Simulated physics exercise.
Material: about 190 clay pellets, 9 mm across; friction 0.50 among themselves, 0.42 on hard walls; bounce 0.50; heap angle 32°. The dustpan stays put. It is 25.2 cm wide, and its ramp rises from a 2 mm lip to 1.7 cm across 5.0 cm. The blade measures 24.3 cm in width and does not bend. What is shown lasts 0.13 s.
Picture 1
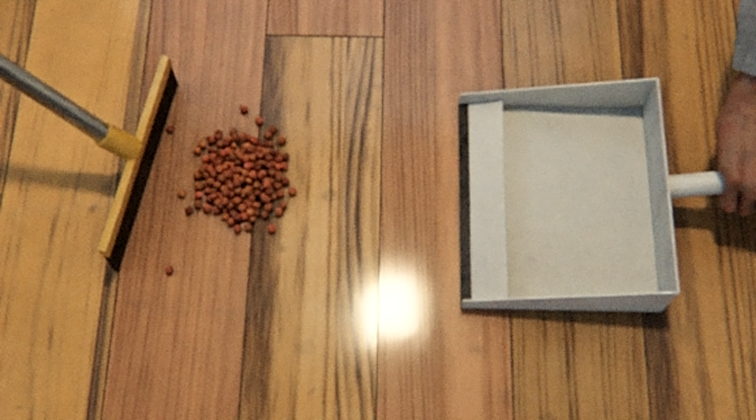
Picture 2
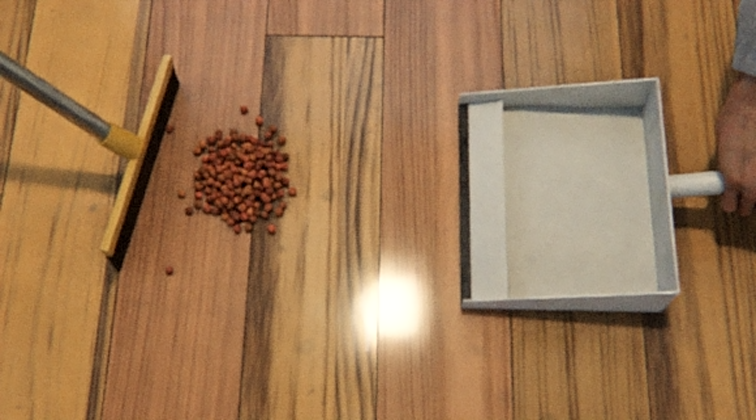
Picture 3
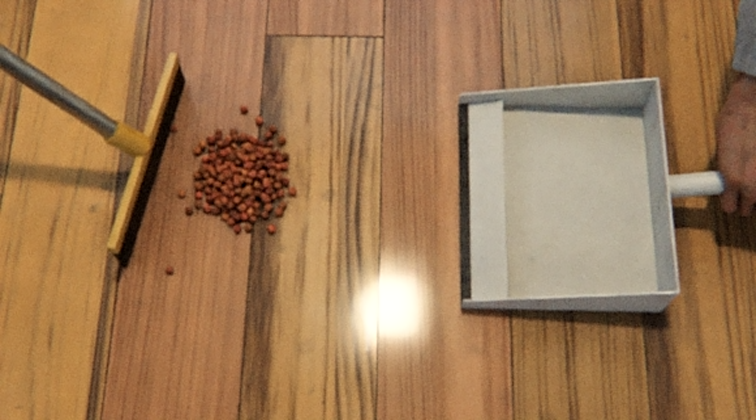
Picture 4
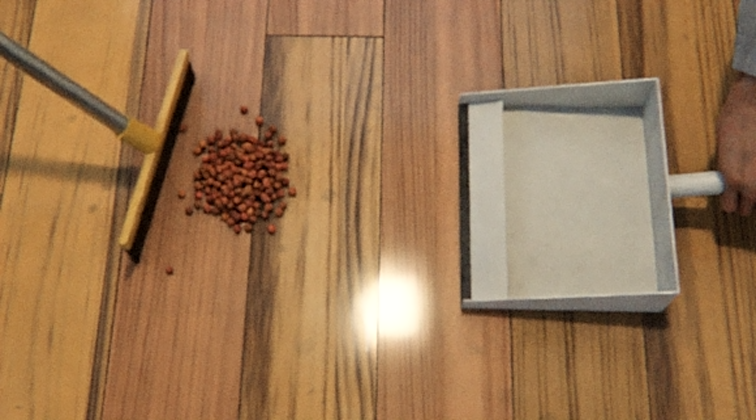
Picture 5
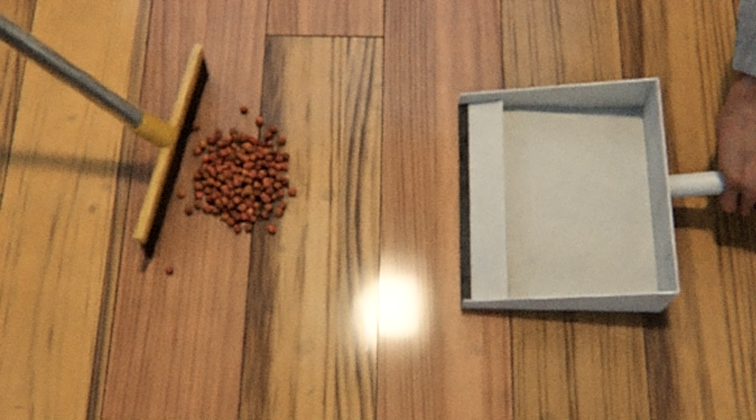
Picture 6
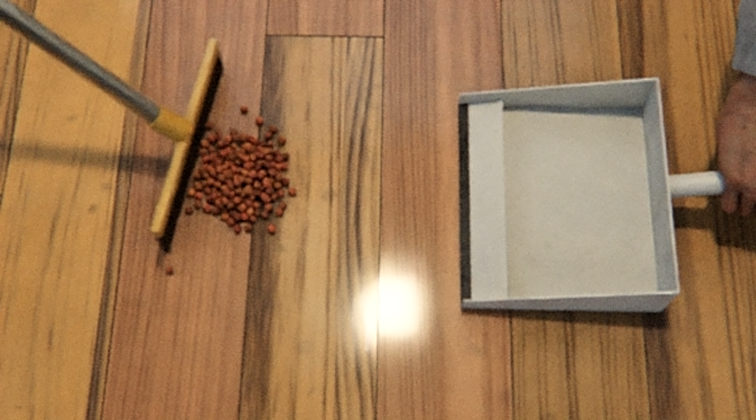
We see a yellow broom on the left slide slowly rightward across a wooden floor until it meets the near edge of a pile of reddish-brown pellets, while a hand holds a pale dustpan still on the right.
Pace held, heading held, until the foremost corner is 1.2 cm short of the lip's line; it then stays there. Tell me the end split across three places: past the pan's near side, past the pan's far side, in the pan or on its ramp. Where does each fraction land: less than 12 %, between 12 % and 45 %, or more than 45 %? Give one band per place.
Result: Near side: A minor share, far side: An intermediate share, pan: A minor share.
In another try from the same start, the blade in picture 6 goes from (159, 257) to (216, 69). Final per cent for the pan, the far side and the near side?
Per cent by place - pan 35, far side 0, near side 5.
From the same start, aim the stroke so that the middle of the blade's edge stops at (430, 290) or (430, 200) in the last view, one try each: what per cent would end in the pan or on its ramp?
Close to 35 and 30 in a hundred, in that order.
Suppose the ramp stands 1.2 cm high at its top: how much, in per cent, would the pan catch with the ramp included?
5 %.
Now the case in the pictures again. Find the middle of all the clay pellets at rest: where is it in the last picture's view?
When it all comes to rest, the middle is near (434, 172).
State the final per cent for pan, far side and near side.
In per cent - near side 0, far side 20, pan 5.
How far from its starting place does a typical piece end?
It comes to some 22 cm.
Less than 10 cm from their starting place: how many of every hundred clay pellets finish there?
I'd estimate roughly 15 per cent.
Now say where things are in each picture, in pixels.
The first picture shows blade from (105, 252) to (166, 64), moved 0.0 cm, 0 of the pieces shifted so far; middle of the pieces at (240, 177); pan at (573, 204).
The second picture shows blade from (108, 251) to (168, 63), moved 0.2 cm, 0 of the pieces shifted so far; middle of the pieces at (240, 177).
The third picture shows blade from (114, 248) to (174, 61), moved 1.0 cm, 1 of the pieces shifted so far; middle of the pieces at (240, 177).
The fourth picture shows blade from (126, 244) to (185, 57), moved 2.3 cm, 1 of the pieces shifted so far; middle of the pieces at (240, 177).
The fifth picture shows blade from (141, 238) to (199, 52), moved 4.0 cm, 1 of the pieces shifted so far; middle of the pieces at (240, 177).
The sixth picture shows blade from (158, 232) to (214, 47), moved 5.8 cm, 3 of the pieces shifted so far; middle of the pieces at (240, 177); pan at (573, 204).
Then, 0.21 s after the last picture, middle of the blade 17 cm from the lip; 0 % over the lip, far side 5 %, near side 0 %.
Then, 0.35 s after the last picture, middle of the blade 8 cm from the lip; 0 % over the lip, far side 15 %, near side 0 %.
Then, 0.62 s after the last picture, middle of the blade 3 cm from the lip; 5 % over the lip, far side 20 %, near side 0 %.
In the end, near side 0 %, far side 20 %, pan 5 %, in front of the lip or behind the blade 80 %.
